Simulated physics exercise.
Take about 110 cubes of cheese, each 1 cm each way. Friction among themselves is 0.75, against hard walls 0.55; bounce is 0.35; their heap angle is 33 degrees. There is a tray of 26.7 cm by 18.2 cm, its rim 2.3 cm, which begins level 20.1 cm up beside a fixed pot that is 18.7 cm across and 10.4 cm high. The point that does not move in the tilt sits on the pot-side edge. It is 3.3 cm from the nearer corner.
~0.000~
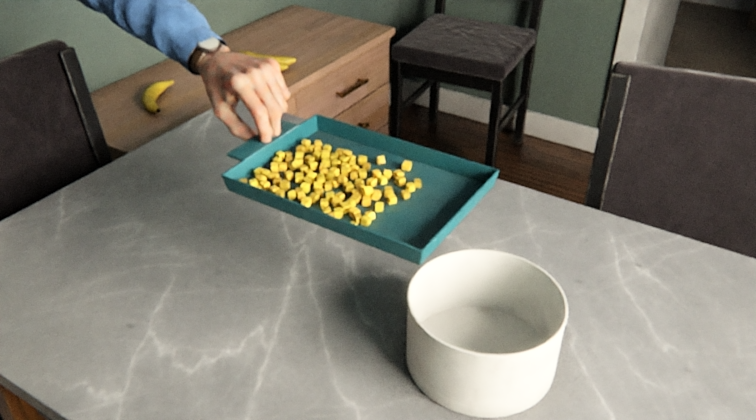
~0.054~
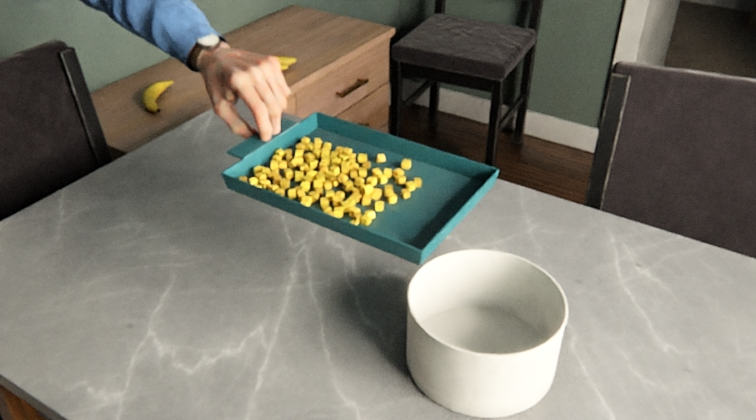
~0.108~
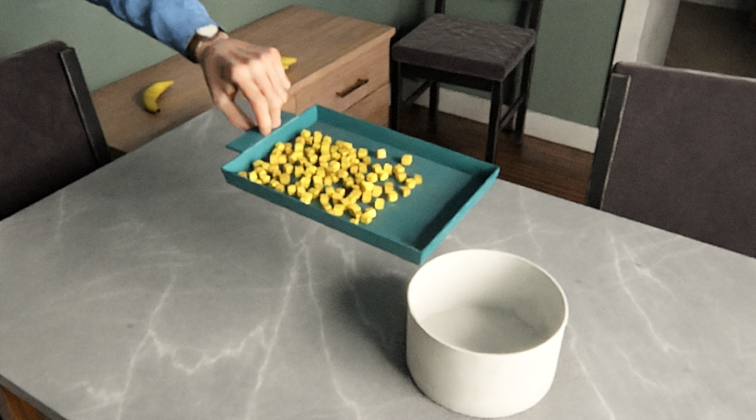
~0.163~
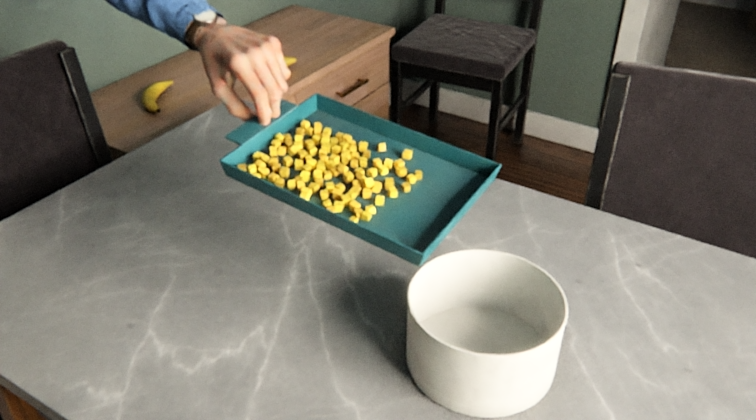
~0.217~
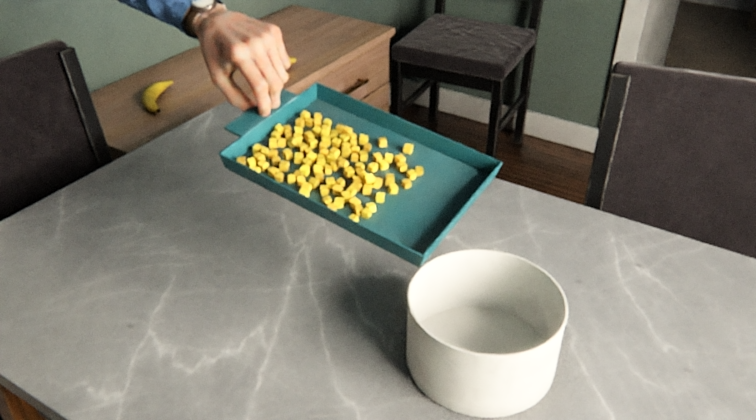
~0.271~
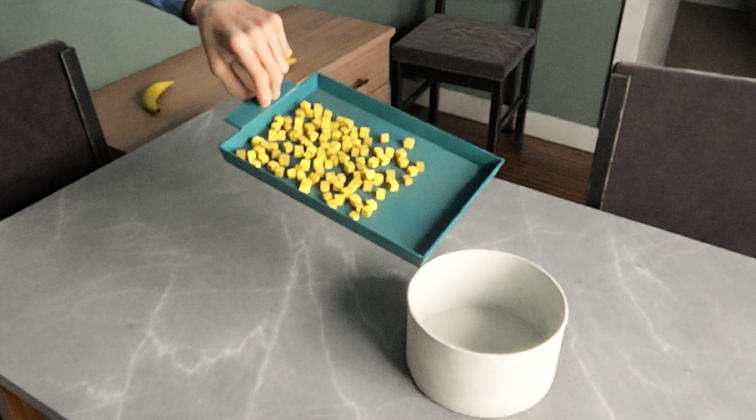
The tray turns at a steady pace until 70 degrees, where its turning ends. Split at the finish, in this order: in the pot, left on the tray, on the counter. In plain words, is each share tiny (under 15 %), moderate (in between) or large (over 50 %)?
Pot: Tiny; tray: Large; counter: Moderate.
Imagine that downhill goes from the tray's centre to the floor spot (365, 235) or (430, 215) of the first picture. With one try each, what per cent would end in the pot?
The share comes to about 0 in a hundred, then about 30 in a hundred.
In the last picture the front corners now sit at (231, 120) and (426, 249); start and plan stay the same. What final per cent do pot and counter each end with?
Per cent by place - pot 50, counter 10.
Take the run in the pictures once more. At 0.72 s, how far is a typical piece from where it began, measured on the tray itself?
Roughly 2 cm.
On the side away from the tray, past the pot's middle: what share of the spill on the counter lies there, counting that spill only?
80 per cent.
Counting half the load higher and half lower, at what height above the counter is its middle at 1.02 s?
About 24 centimetres.
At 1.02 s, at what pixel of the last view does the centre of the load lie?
I'd put it close to (405, 221).
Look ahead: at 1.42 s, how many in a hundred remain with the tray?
Around 60 percent of it.
After 0.72 s, tilt 40 degrees; the tray holds 100 %, the pot 0 %.
After 1.02 s, tilt 58 degrees; the tray holds 100 %, the pot 0 %.
After 1.42 s, tilt 70 degrees; the tray holds 60 %, the pot 5 %.
In the end, at 2.7 s, pot 5 %, tray 60 %, counter 35 %.
